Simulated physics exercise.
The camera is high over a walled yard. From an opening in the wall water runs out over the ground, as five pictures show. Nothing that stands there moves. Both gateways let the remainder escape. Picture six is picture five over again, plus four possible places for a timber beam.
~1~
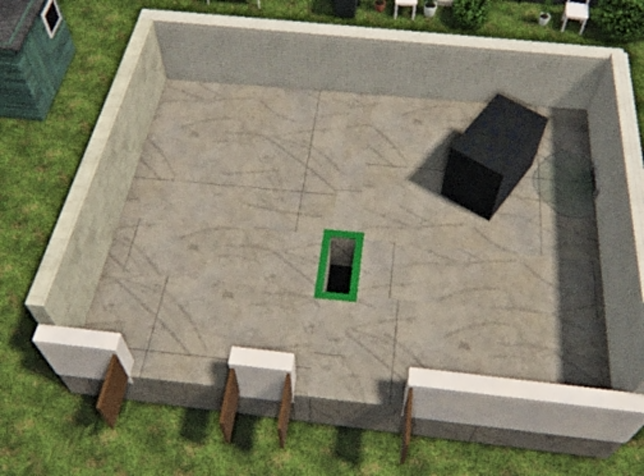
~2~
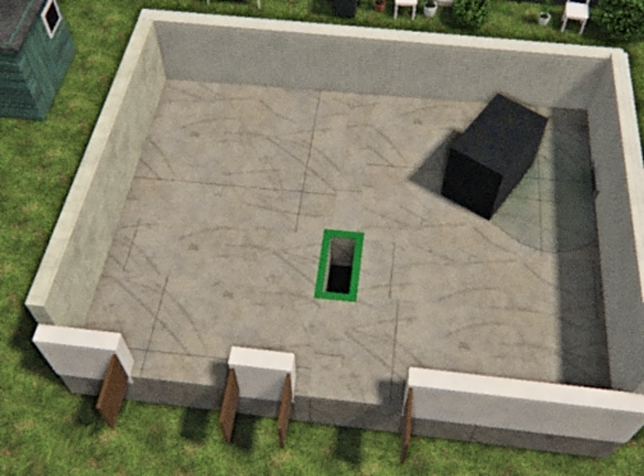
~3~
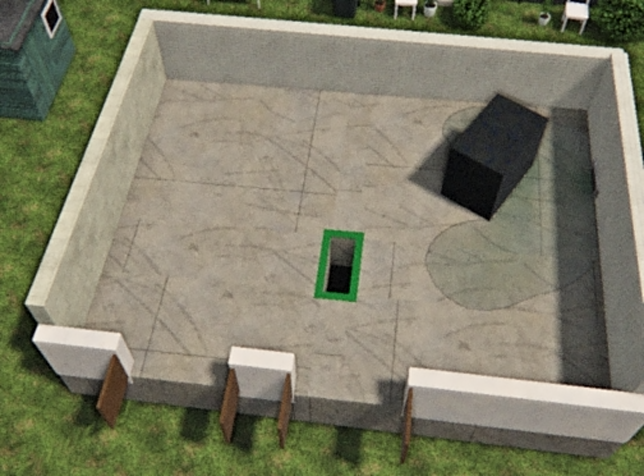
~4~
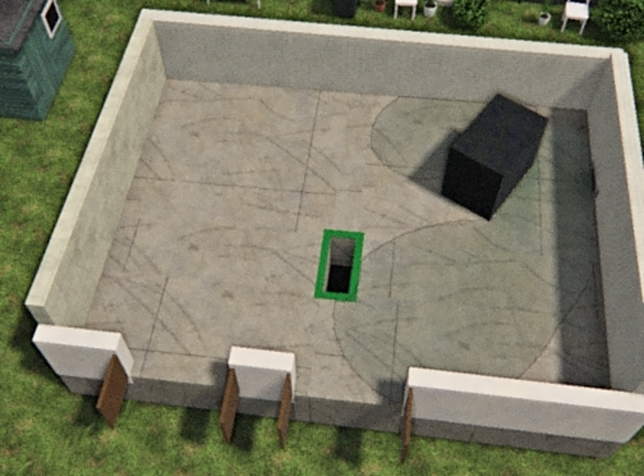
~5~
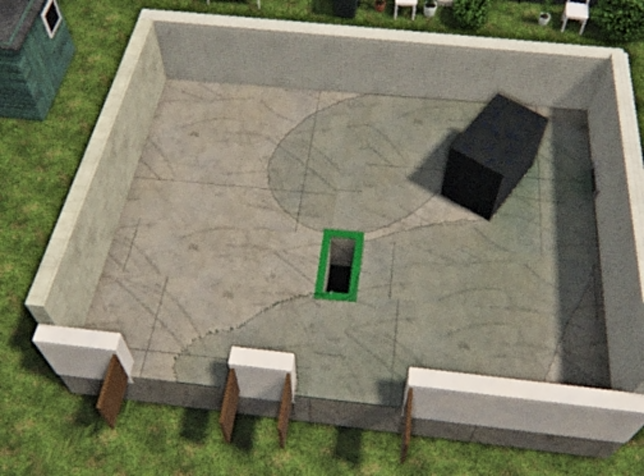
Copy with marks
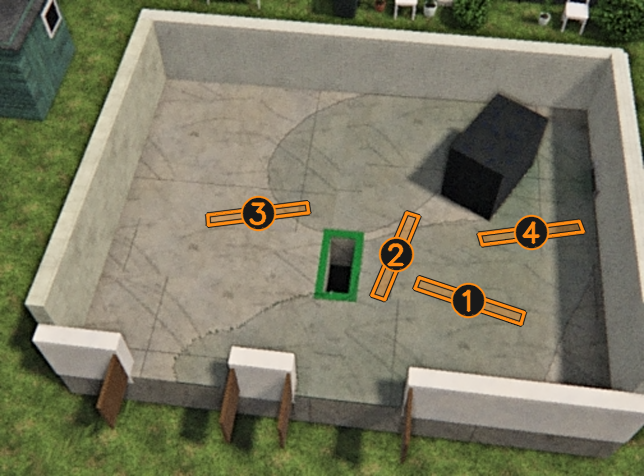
Water spreads from the right wall across the floor of a walled yard, passing around both sides of a large dark block, then extends leftward along the front wall and reaches the green-edged drain near the middle.
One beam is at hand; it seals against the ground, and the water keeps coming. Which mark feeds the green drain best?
1 is best.
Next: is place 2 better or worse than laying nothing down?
Worse.
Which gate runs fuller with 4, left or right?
More leaves on the left.
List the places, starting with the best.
1, 4, 3, 2.
On the marked copy, 1 from (417, 283) to (522, 318); 2 from (378, 297) to (412, 214); 3 from (208, 220) to (307, 207); 4 from (480, 239) to (581, 226).
Choosing 1, about 39 % of the stream runs into the green drain, about 60 % out by the gates.
Choosing 2, about 4 % of the stream runs into the green drain, about 95 % out by the gates.
Choosing 3, about 11 % of the stream runs into the green drain, about 88 % out by the gates.
Choosing 4, about 27 % of the stream runs into the green drain, about 72 % out by the gates.
